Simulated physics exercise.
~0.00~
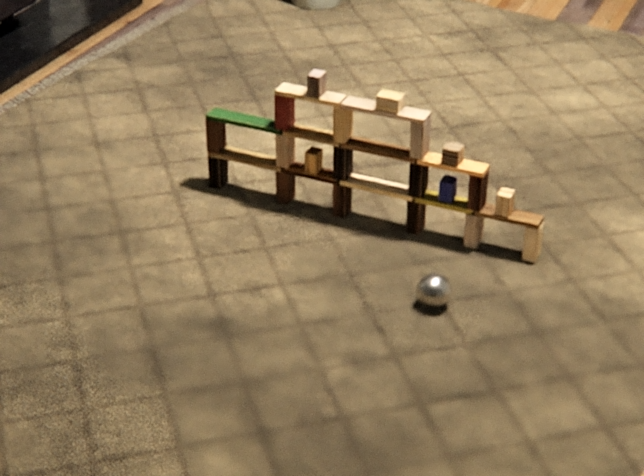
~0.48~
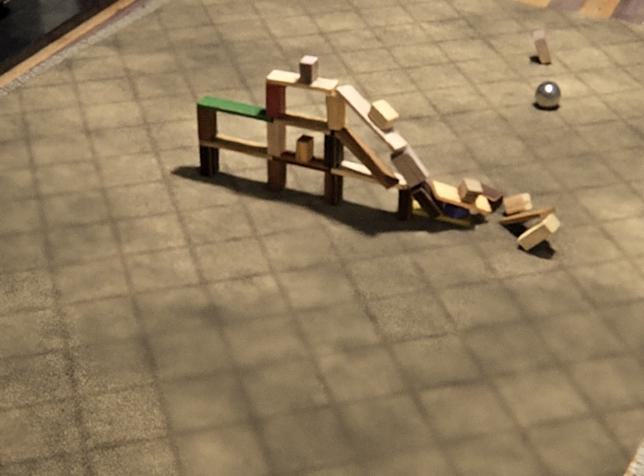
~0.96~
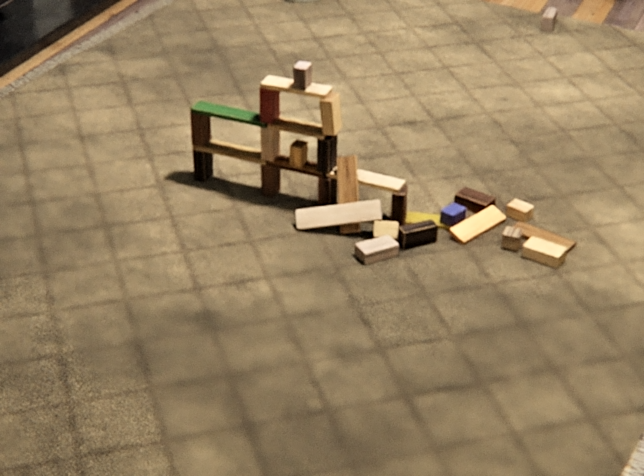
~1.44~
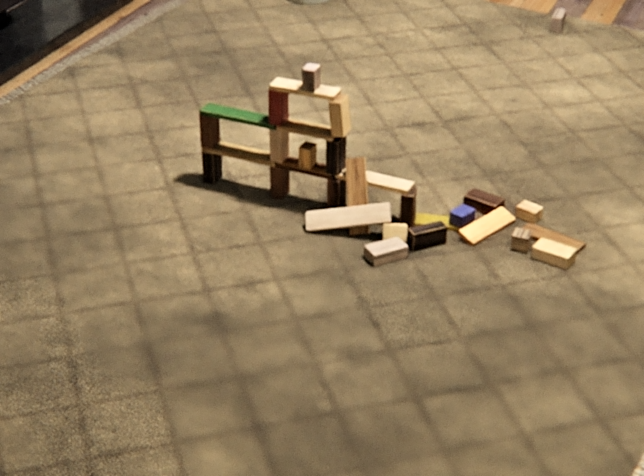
Steel ball rolling through the right end of a wooden block structure, which collapses into scattered pieces while the left part stands.
